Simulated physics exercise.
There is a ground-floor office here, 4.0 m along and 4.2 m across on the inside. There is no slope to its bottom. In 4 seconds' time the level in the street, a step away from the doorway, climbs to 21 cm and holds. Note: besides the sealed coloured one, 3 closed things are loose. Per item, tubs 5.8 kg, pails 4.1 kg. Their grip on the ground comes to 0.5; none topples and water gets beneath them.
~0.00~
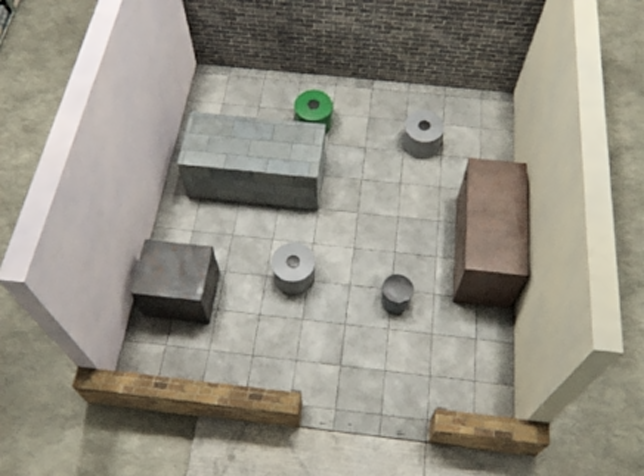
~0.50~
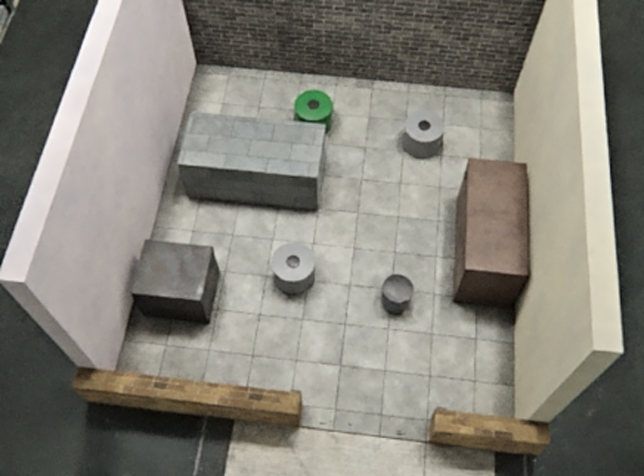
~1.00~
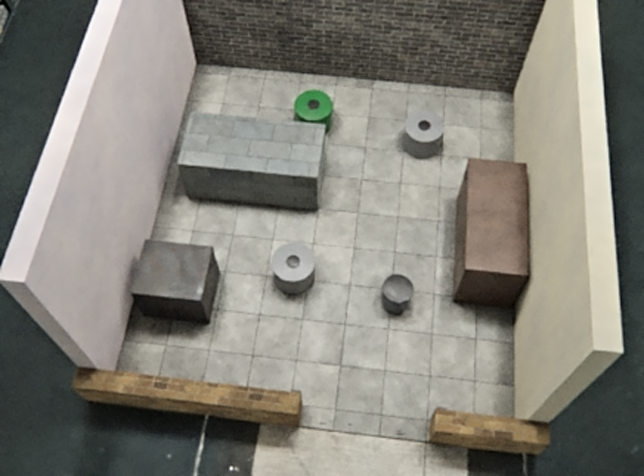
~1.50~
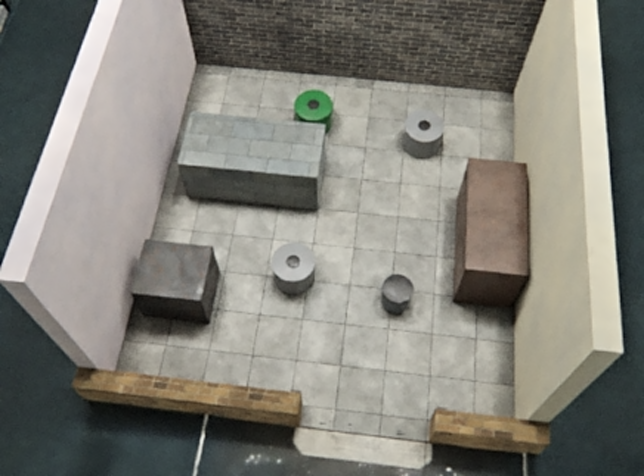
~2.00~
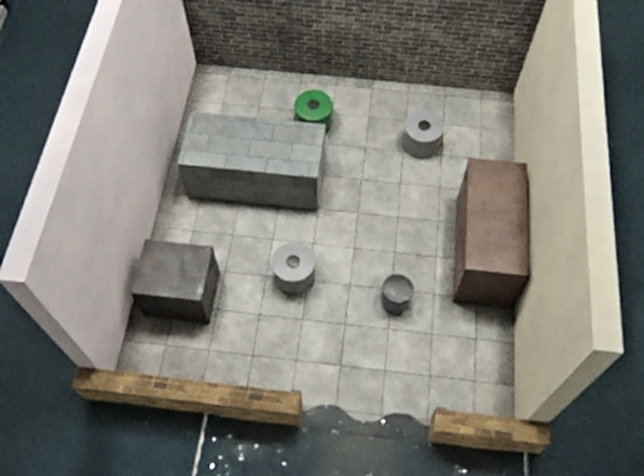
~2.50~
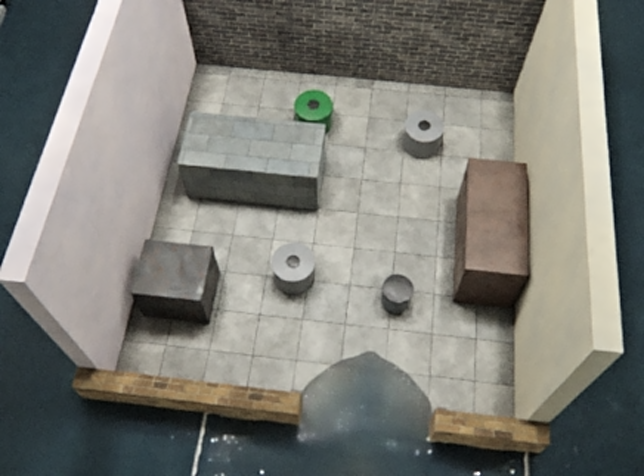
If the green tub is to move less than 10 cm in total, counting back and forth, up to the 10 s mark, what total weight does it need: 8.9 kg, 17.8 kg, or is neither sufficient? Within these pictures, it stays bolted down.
17.8 kg is needed.
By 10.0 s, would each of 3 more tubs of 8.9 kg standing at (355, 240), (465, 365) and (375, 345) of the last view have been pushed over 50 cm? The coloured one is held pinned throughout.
Note, in sequence: Exceeded, not exceeded, exceeded.
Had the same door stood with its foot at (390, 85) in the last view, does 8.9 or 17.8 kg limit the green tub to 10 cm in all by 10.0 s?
Answer: Only the upper mass works.
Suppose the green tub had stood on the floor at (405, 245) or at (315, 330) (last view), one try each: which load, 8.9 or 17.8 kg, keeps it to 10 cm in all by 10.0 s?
Log: Try 1 neither pick works; try 2 neither pick works.
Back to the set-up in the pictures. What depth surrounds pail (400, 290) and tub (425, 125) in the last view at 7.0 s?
9 and 10 cm.
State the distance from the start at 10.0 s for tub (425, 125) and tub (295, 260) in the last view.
In turn: 80 cm, 80 cm.
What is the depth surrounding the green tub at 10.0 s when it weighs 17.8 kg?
Depth: Approx. 9 cm.
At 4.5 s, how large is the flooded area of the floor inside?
6.0 m2.
After 3.5 s the green tub would be 0 cm from its start with 8.9 kg and 0 cm from its start with 17.8 kg; 0 cm of water round it then.
After 4.5 s the green tub would be 0 cm from its start with 8.9 kg and 0 cm from its start with 17.8 kg; 0 cm of water round it then.
After 7.0 s the green tub would be 0 cm from its start with 8.9 kg and 0 cm from its start with 17.8 kg; 3 cm of water round it then.
After 10.0 s the green tub would be 44 cm from its start with 8.9 kg and 1 cm from its start with 17.8 kg; 9 cm of water round it then.
